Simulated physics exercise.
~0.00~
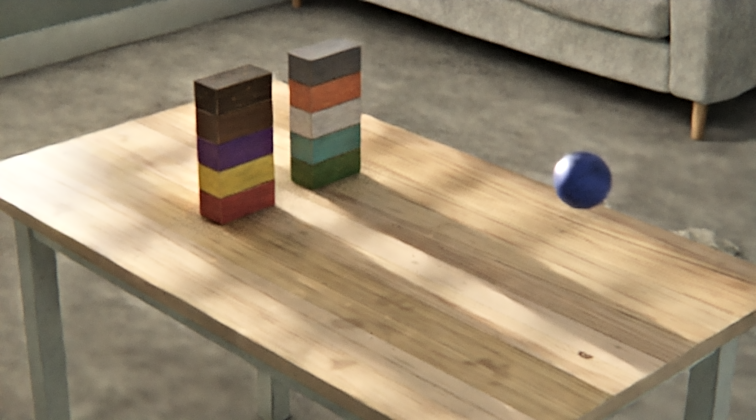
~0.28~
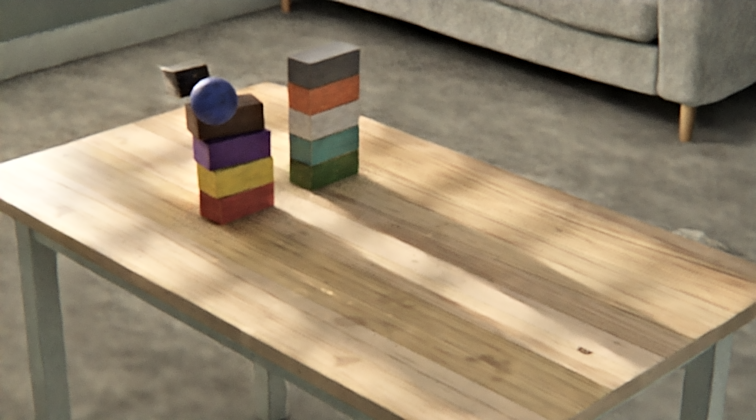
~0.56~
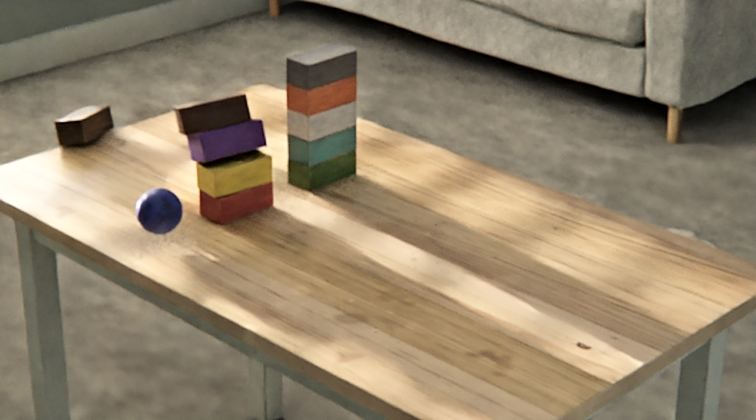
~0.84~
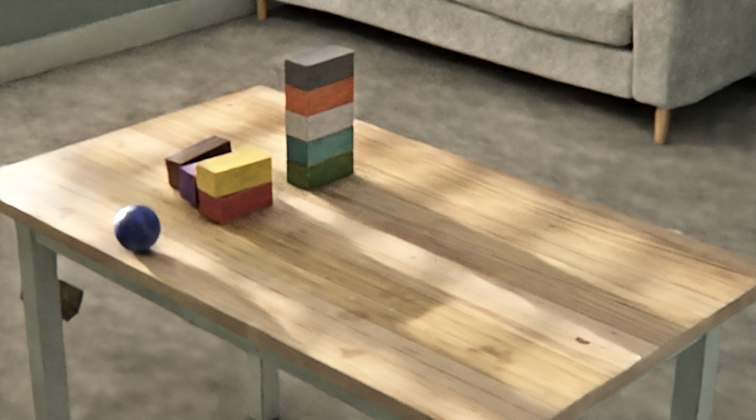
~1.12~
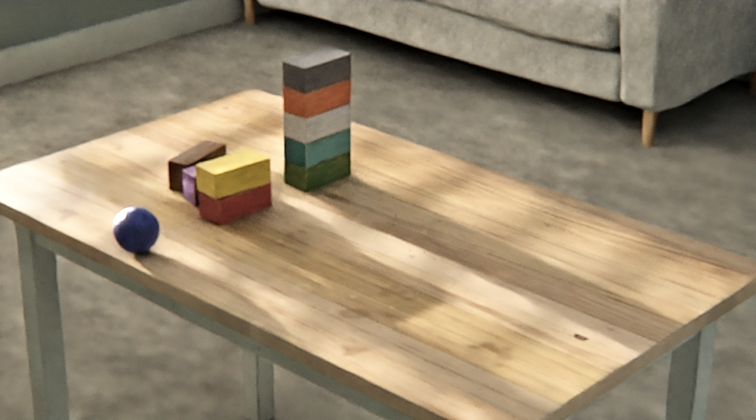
In a room with a grey sofa behind, a wooden table is seen from above at an angle as the view drifts slightly sideways. Two block stacks stand towards the left, one topped black over brown, purple, yellow and red, the other grey, orange, white, turquoise and green. A blue ball flies in from the right and strikes the top of the left stack, knocking the black block away leftward and off the table. The ball drops to the tabletop while the brown and purple blocks tilt and tumble behind the yellow one. They lie there beside the upright yellow and red blocks, the ball rests near the front left edge, and the other stack still stands.
